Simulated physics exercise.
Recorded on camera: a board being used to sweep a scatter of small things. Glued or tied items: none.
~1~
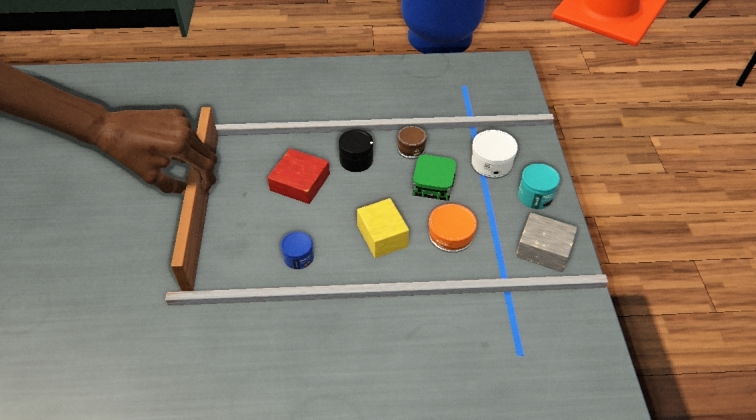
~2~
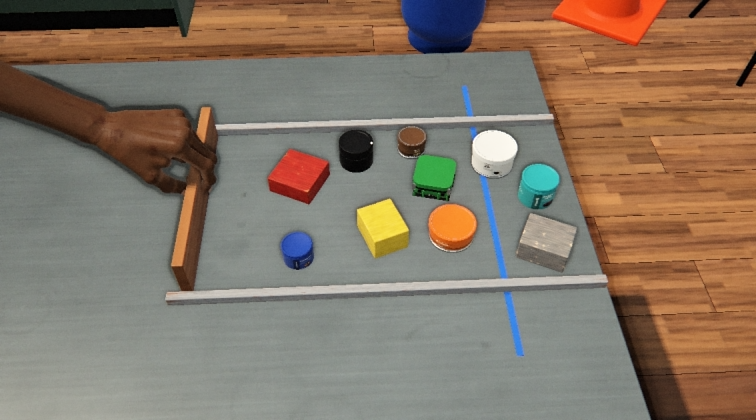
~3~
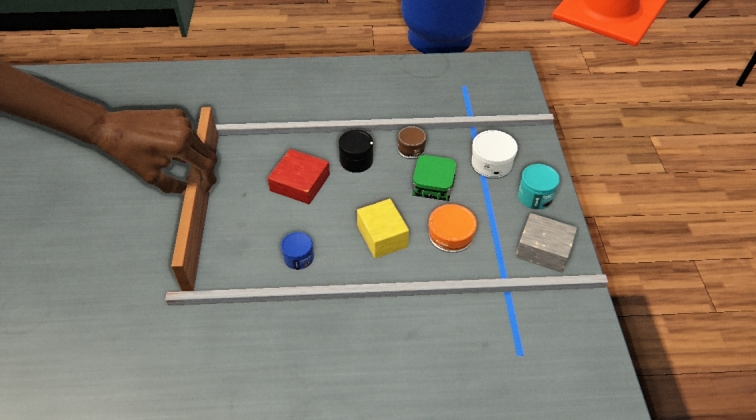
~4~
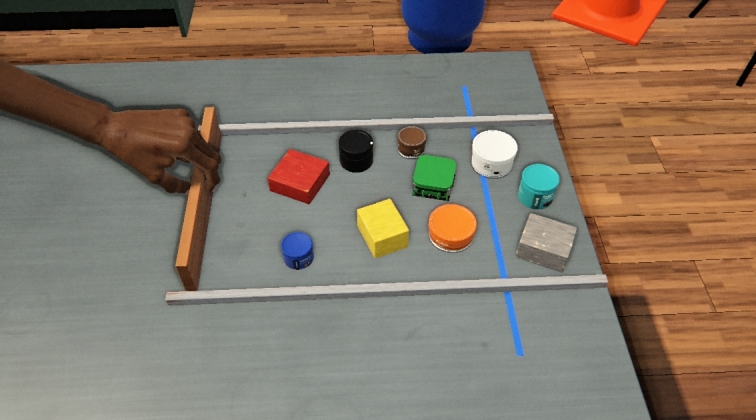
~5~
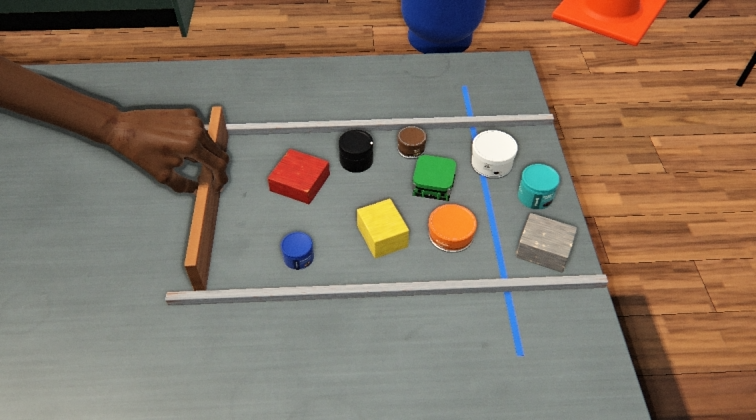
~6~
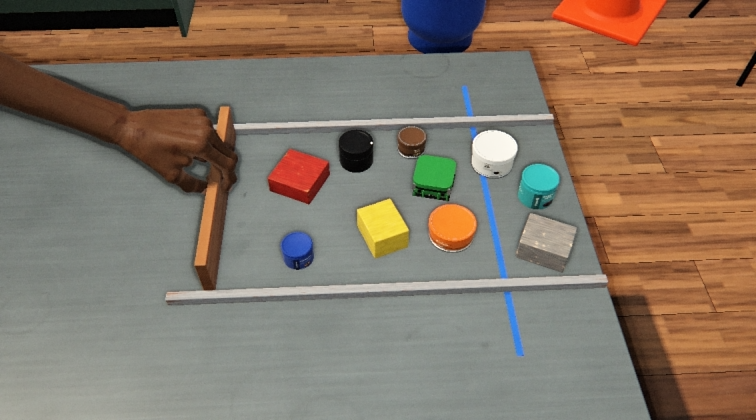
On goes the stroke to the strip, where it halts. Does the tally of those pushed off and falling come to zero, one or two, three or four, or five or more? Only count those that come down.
It comes to one or two.
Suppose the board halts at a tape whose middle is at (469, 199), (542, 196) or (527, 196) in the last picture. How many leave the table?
Tallies in the order given: 0, 6, 4.
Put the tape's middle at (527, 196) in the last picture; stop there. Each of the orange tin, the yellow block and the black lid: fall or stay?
First the orange tin, which leaves the top, then the yellow block, which stays on top, and the black lid, which stays on top.
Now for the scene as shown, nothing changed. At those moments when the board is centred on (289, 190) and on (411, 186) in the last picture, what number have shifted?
Up to then 3, and up to the other point 8.
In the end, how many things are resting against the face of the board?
4 are in contact with it.
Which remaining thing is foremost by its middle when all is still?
Nearest at the end: The grey block.
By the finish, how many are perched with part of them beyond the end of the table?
Expected count: 1.
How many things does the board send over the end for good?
Count: 2.
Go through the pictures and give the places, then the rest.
Turquoise tub (538, 187); grey block (546, 242); white tin (493, 155); board (198, 193); tape (487, 198), in the first frame.
Grey block (546, 242); yellow block (383, 229), in the second frame.
White tin (493, 155); green case (434, 178), in the third frame.
Turquoise tub (538, 187); orange tin (452, 228), in the fourth frame.
Grey block (546, 242); black lid (356, 151), in the fifth frame.
Turquoise tub (538, 187); grey block (546, 242); white tin (493, 155); board (218, 192); tape (487, 198), in the sixth frame.
Early on, none off yet; turquoise tub at rest near (538, 187); grey block at rest near (546, 242); white tin at rest near (493, 155).
Finally, the number that fall off is one or two; lost, white tin and turquoise tub.
